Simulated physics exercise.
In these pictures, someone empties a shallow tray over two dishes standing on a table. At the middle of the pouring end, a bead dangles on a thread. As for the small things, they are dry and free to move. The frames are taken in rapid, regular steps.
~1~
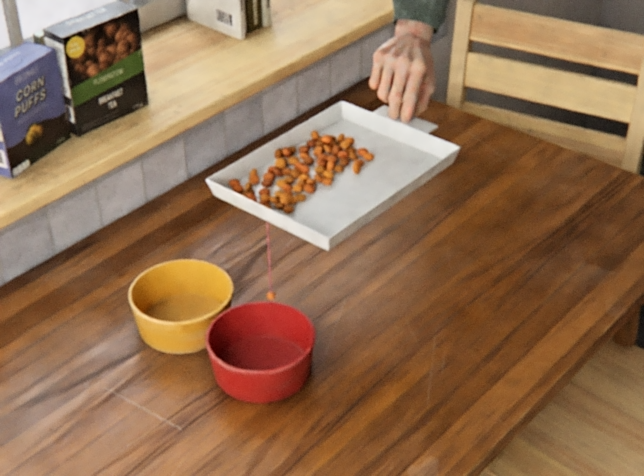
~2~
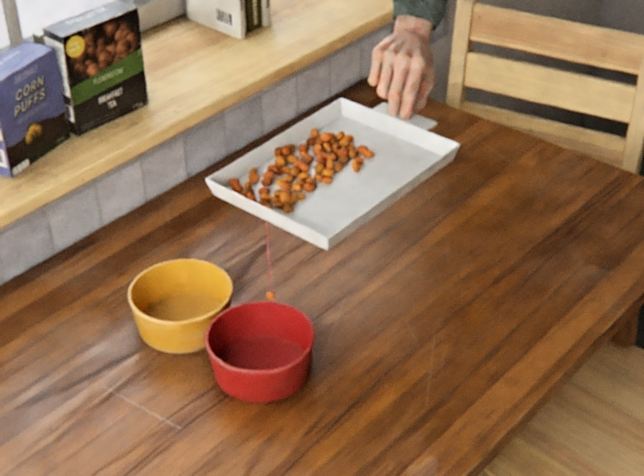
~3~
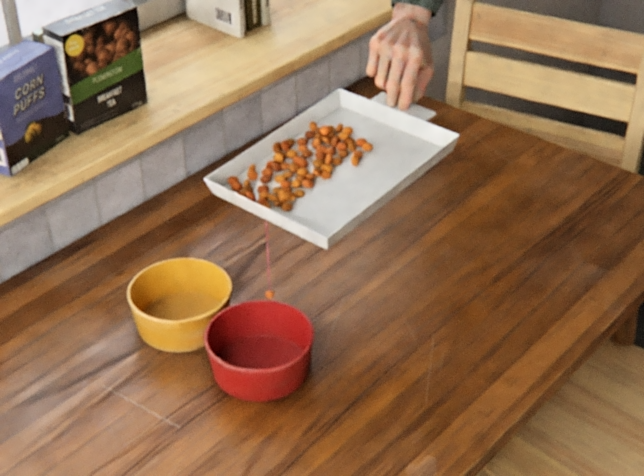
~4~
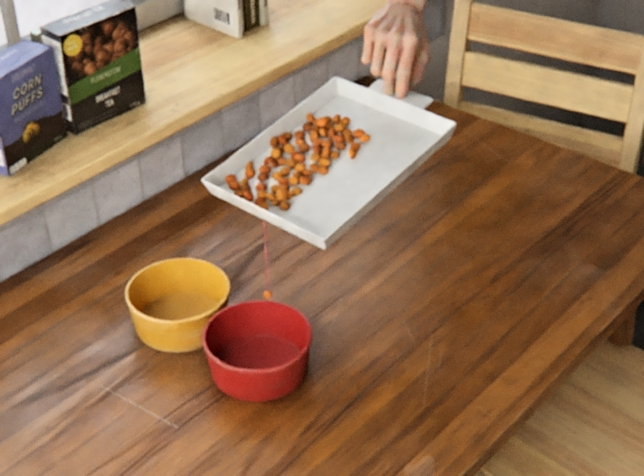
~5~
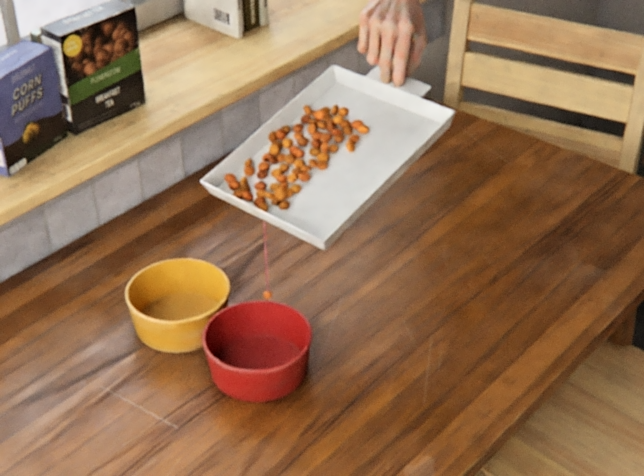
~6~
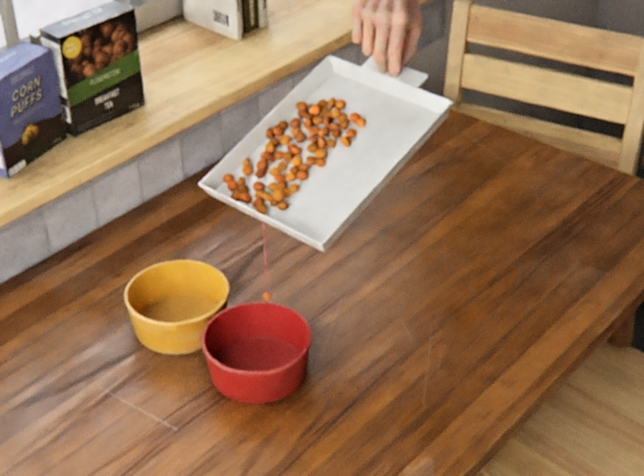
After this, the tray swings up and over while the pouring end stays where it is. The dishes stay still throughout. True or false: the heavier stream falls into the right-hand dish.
True.
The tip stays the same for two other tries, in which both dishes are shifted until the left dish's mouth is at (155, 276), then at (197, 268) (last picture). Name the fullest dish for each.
In order of the tries: The dish on the right side, then the dish on the right side.
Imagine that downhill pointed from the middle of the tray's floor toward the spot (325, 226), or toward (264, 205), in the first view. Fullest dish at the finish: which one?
The first tilt favours the dish to the right, the second the dish to the left.
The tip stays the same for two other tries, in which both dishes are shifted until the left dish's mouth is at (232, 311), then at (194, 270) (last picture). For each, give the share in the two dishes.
Roughly 90 %, then roughly 50 %.
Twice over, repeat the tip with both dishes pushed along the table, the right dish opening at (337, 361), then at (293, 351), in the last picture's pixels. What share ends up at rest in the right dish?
It works out to 10 percent and then 40 percent.
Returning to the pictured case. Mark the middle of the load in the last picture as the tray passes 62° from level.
The middle of the pieces shows up near (257, 186).
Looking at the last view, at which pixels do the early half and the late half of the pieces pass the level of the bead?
Close to (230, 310), then close to (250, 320).
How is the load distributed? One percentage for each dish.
Per cent held at the end: Left dish 20, right dish 70.
Soon, tray tipped steeply; all on the tray.
A while on, tray tipped right over; about a third on the tray; a small part in the right dish; a small part in the left dish; a stray few outside both; about a quarter in the air.
Towards the end, tray tipped past a quarter turn; about two thirds in the right dish; about a quarter in the left dish; a small part outside both.
Finally, tray tipped past a quarter turn; about two thirds in the right dish; about a quarter in the left dish; a small part outside both.
